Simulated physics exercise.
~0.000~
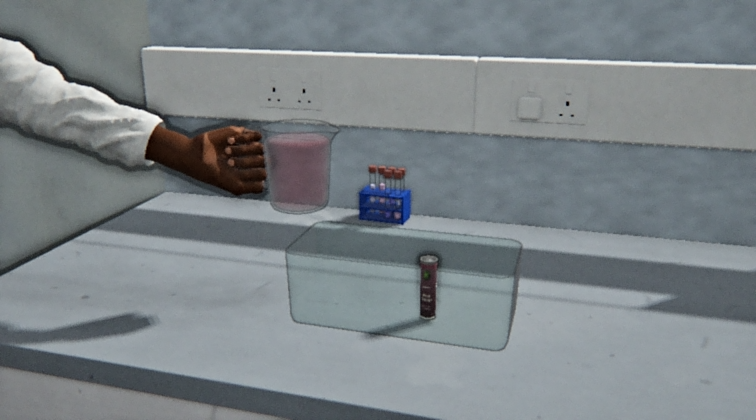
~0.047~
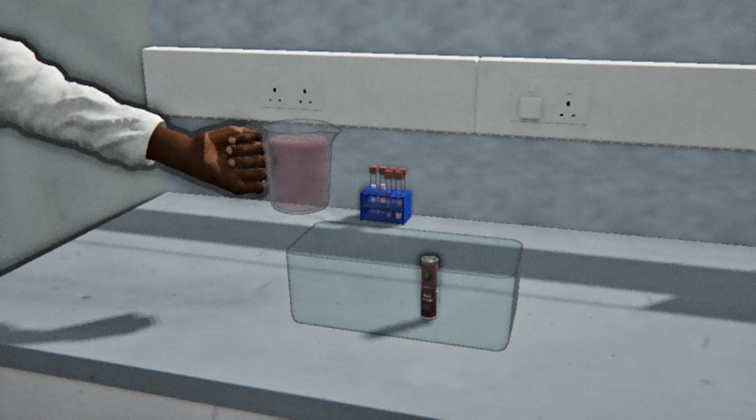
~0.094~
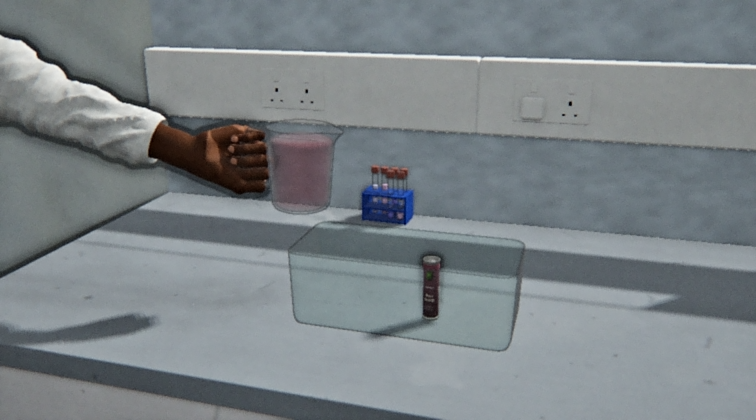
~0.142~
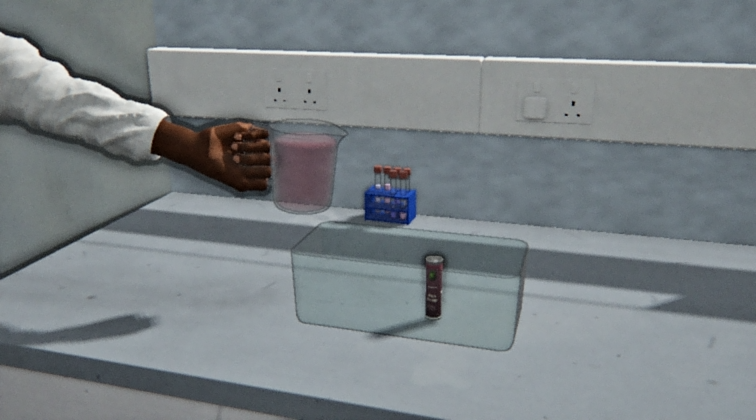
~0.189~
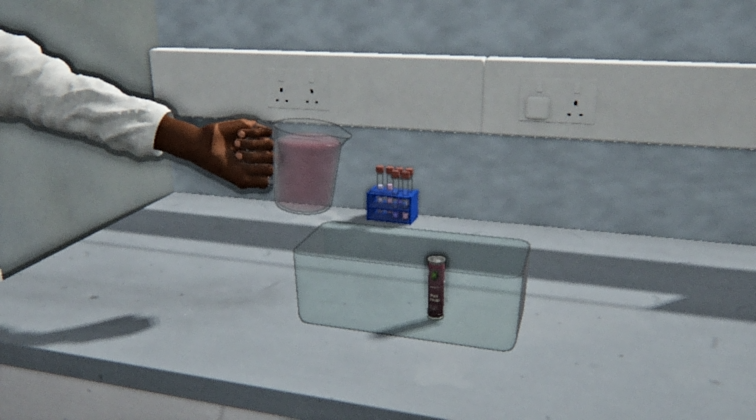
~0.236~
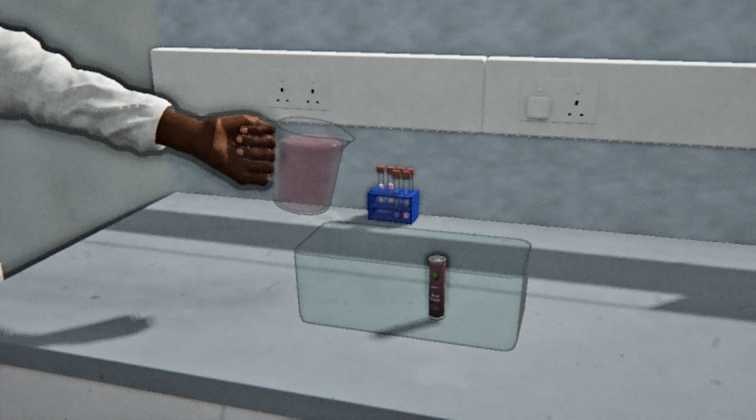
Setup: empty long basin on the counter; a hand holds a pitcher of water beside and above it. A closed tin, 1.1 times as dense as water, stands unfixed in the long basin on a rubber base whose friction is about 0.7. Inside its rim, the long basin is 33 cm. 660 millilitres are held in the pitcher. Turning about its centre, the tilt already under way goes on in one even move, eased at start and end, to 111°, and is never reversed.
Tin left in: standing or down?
Standing.
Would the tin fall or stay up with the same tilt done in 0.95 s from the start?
In that case the tin stays vertical.
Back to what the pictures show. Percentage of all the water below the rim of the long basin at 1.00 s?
Some 64 percent of the total.
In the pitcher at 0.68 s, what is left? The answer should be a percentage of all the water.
Roughly 80 %.
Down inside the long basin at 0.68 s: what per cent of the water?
Roughly 6 percent.
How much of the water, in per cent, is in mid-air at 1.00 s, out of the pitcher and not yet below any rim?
Estimate: Around 14 per cent.
After 0.68 s the tilt is 66° and 80 per cent is still to pour; the tin stands where it began.
After 1.00 s the tilt is 103° and 23 per cent is still to pour; the tin stands where it began.
After 1.33 s the tilt is 111° and 0 per cent is still to pour; the tin stands where it began.
After 1.70 s the tilt is 111° and 0 per cent is still to pour; the tin stands where it began.
In the end the tin stands where it began.
